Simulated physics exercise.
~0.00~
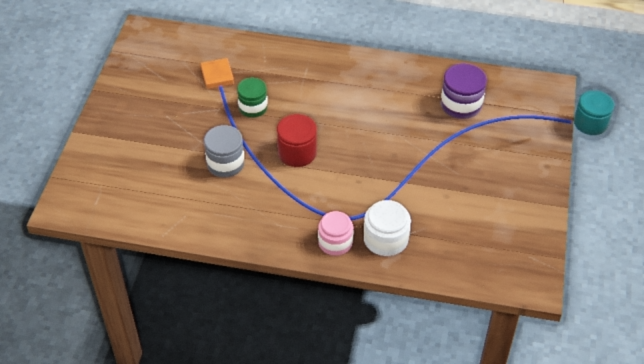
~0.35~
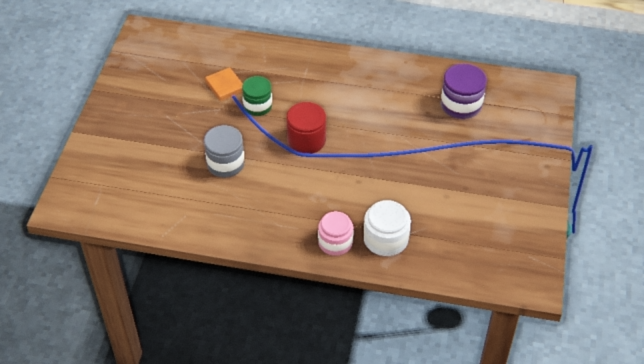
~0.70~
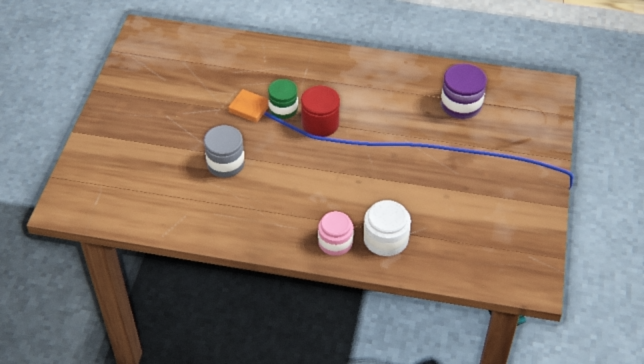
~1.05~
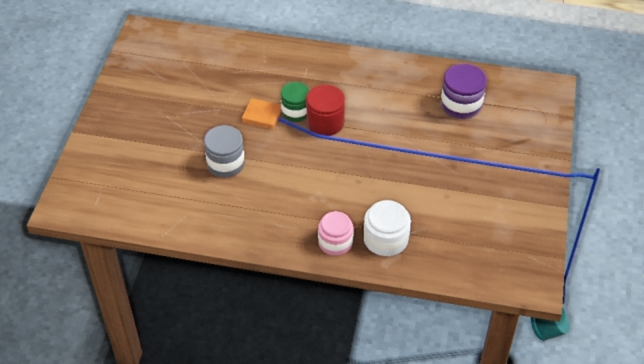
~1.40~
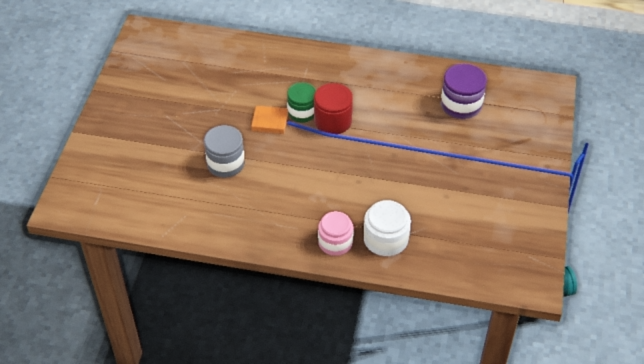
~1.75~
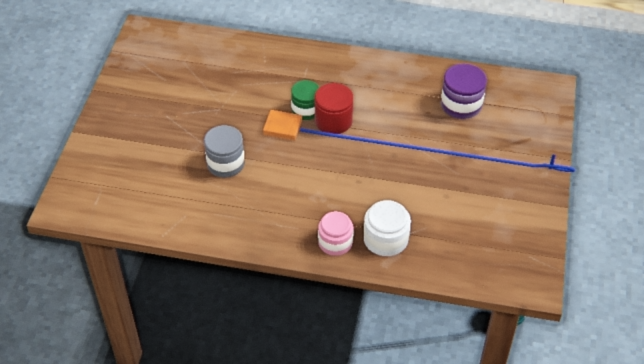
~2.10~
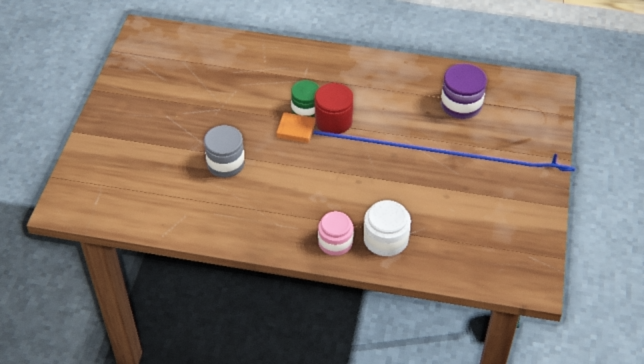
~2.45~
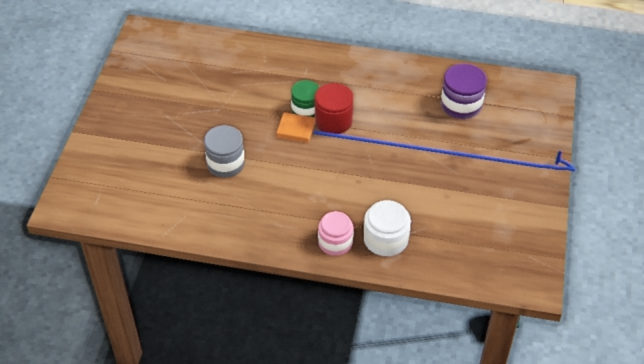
A wooden sideboard stands on a grey-blue floor, seen from above at an angle. On it are an orange phone and green tin at the upper left, a red tub and grey tin nearby, pink and white jars at the front, and a purple tin at the upper right. A blue cable runs from the phone to a teal speaker just past the right edge. The speaker drops and swings below, pulling the cable taut. The phone slides right, and the green tin and red tub shift right too. Everything settles, with phone, tin and tub close together on the top.
